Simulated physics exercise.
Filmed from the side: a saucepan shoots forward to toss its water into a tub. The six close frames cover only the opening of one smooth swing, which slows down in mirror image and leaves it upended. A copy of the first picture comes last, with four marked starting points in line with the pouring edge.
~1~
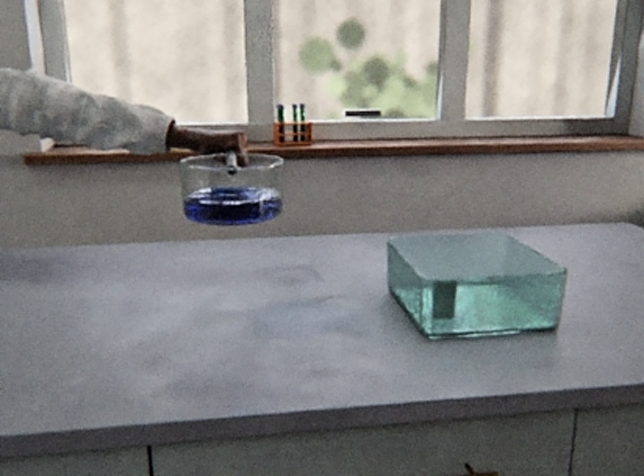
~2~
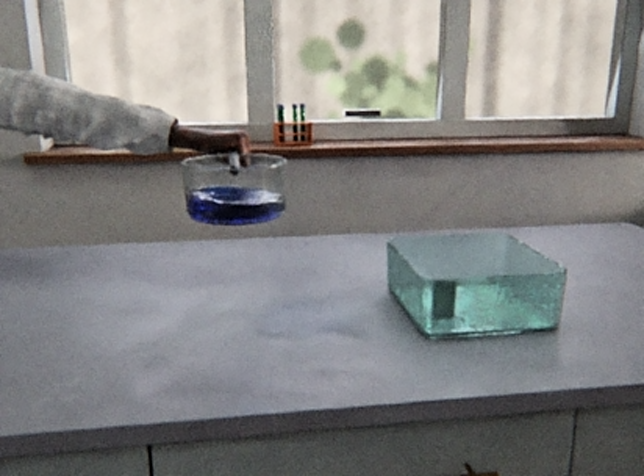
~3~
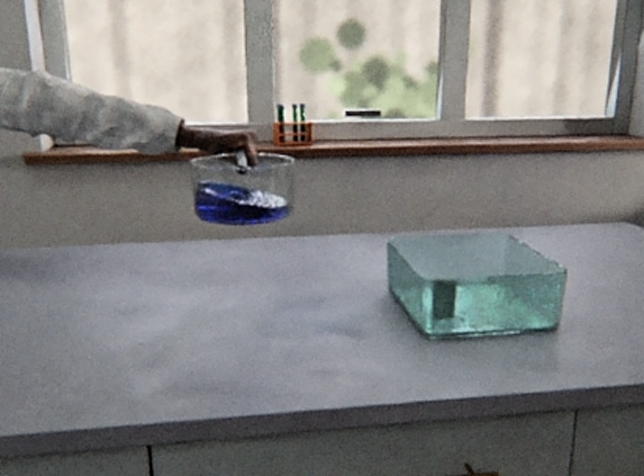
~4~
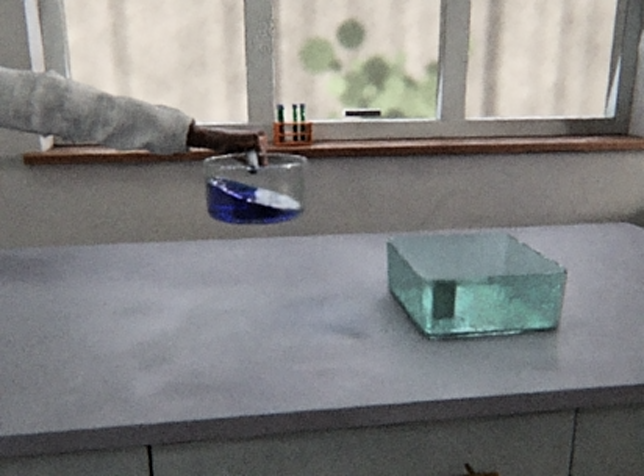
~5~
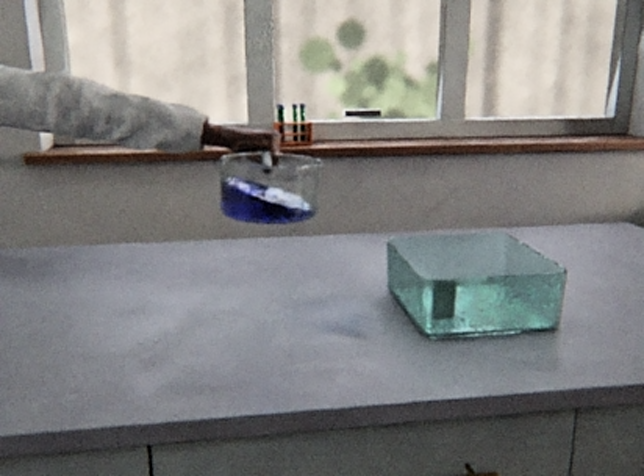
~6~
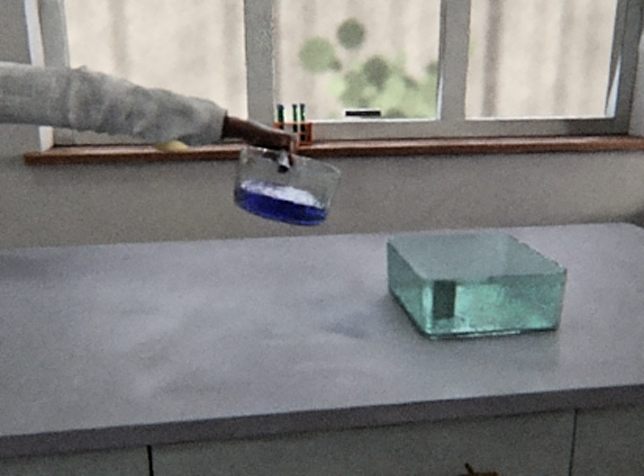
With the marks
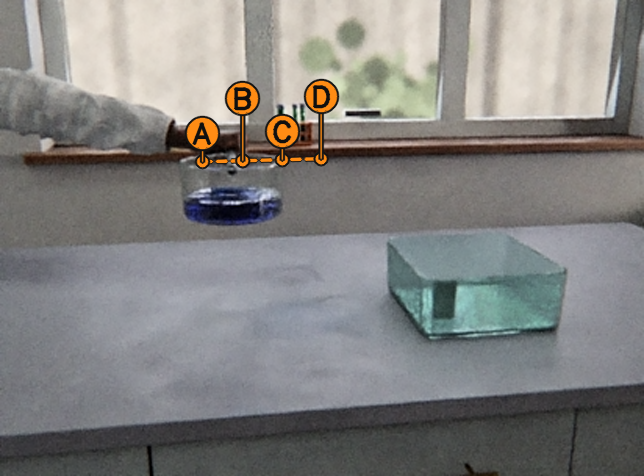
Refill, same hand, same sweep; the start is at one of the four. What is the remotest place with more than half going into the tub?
Go for D.
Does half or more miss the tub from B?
Yes, that goes wrong.
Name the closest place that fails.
Here it is place C.
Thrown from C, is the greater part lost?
Yes, that goes wrong.
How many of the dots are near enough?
One of the four.
On the marked copy, A at (202, 161); B at (242, 160); C at (282, 159); D at (321, 158).
For place A, about 0 % lands in the tub, 100 % falls short.
For place B, about 1 % lands in the tub, 99 % falls short.
For place C, about 33 % lands in the tub, 64 % falls short and 3 % goes beside or beyond.
For place D, about 69 % lands in the tub, 23 % falls short and 8 % goes beside or beyond.
